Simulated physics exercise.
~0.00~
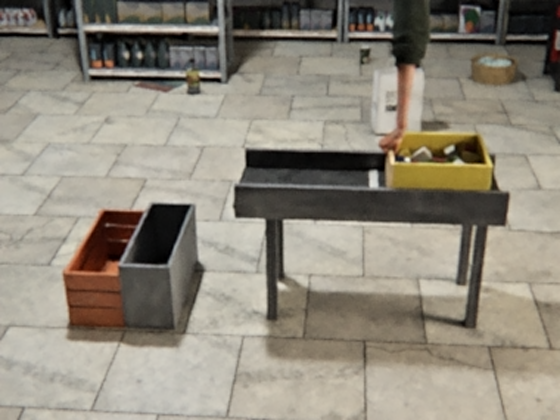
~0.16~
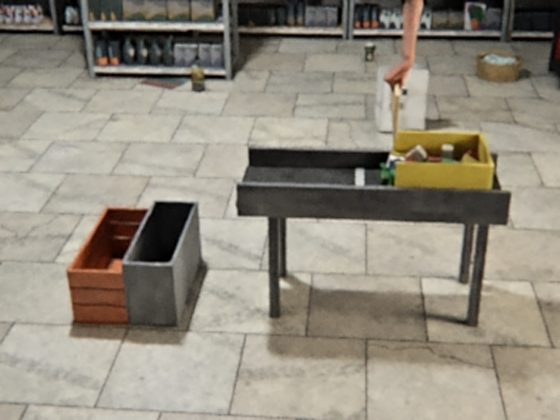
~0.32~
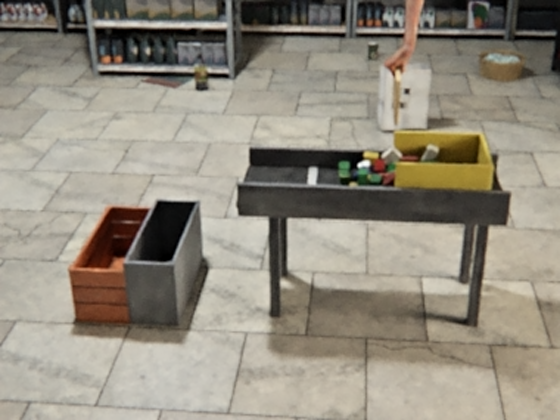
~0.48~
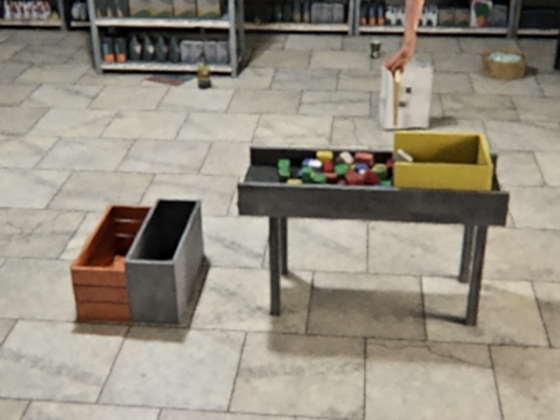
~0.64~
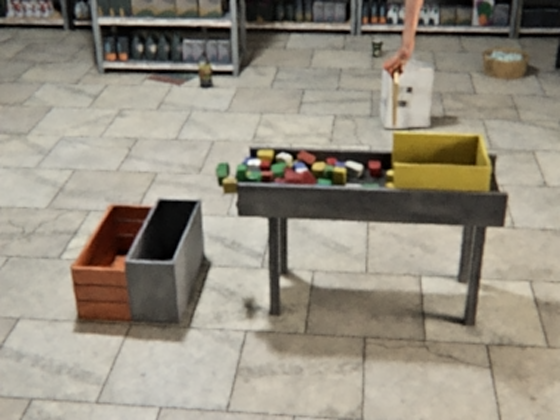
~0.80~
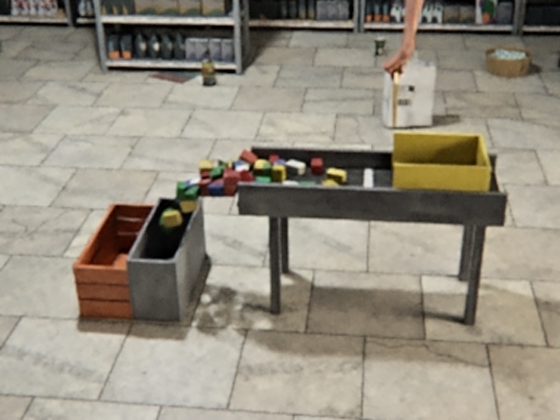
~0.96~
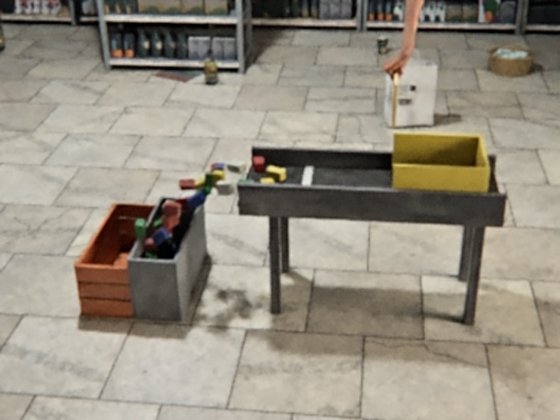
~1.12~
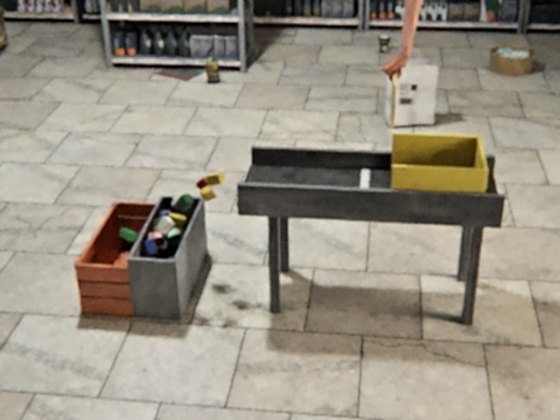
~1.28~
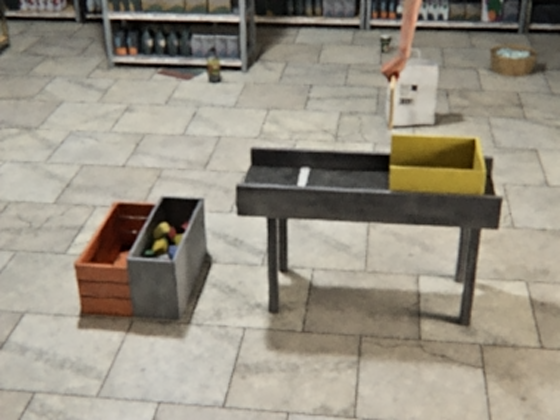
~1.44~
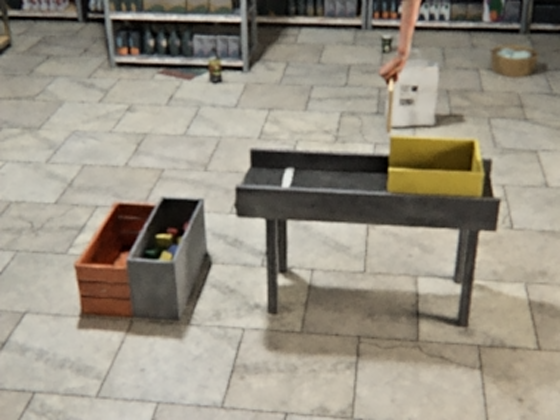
Colorful toy bricks spilled out of a yellow pen as a hand lifted its gate, rode left along a dark raised belt, and tumbled off the end, nearly all dropping into the grey tub beside the orange box, leaving the belt empty.
